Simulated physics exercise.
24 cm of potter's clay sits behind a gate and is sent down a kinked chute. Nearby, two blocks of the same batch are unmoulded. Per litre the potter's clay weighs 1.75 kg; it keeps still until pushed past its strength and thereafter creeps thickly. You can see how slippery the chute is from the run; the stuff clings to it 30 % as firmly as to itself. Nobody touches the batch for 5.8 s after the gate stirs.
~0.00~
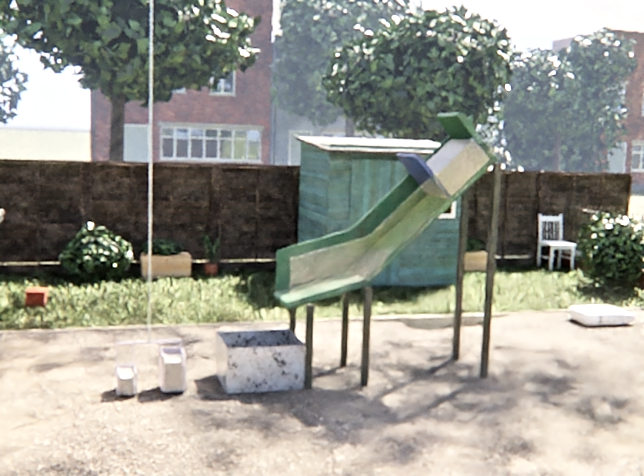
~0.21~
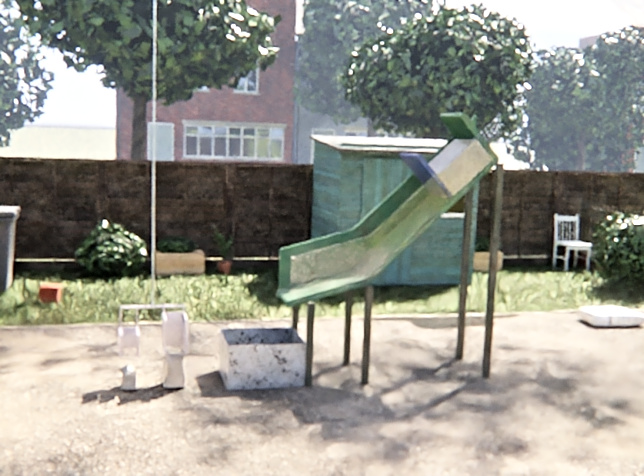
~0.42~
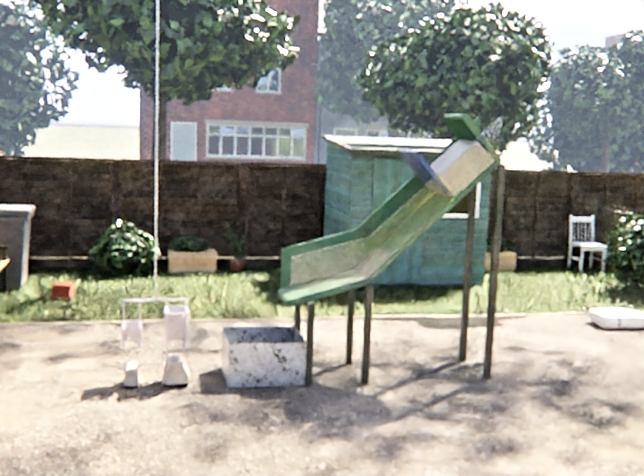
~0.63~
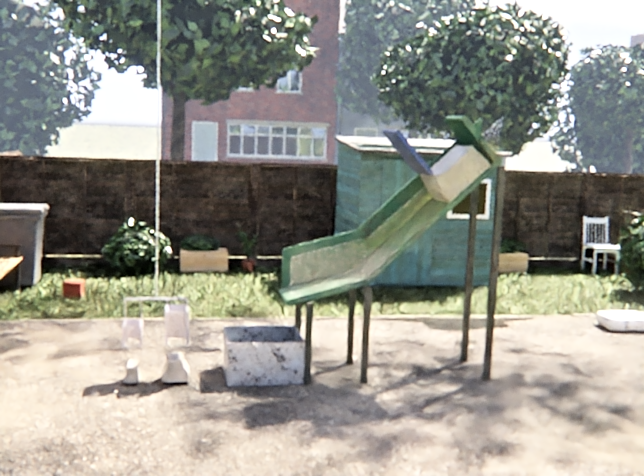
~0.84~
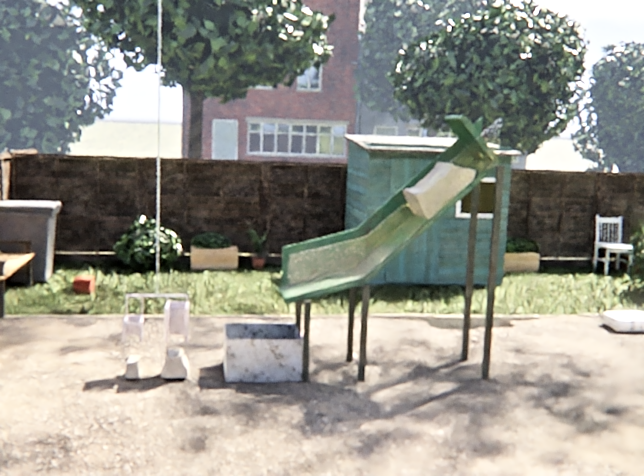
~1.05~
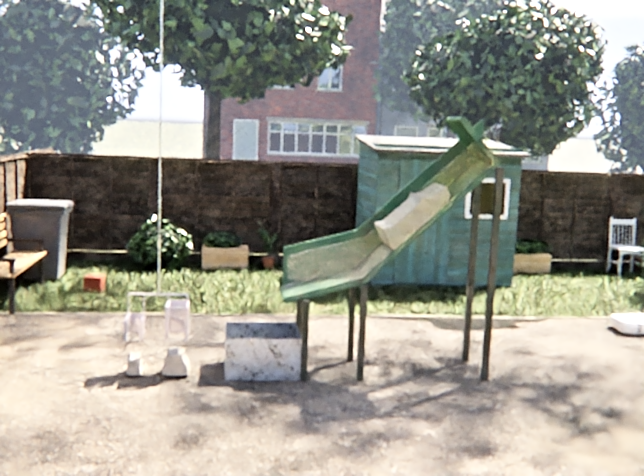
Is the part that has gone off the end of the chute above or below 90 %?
Below.
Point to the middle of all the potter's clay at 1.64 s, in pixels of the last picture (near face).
It sits close to (309, 286) in the last view.
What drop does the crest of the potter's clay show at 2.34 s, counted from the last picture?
By my estimate, near 80 cm.
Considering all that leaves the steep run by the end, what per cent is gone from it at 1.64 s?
Near 100 in a hundred.
By 1.64 s, none is on the steep run, all on the flatter one and 0 % past the end.
By 2.34 s, none is on the steep run, 33 % on the flatter one and 67 % past the end.
By 3.04 s, none is on the steep run, 30 % on the flatter one and 70 % past the end.
By 3.74 s, none is on the steep run, 30 % on the flatter one and 70 % past the end.
By 6.14 s, at the end, none is on the steep run, 30 % on the flatter one and 70 % past the end.
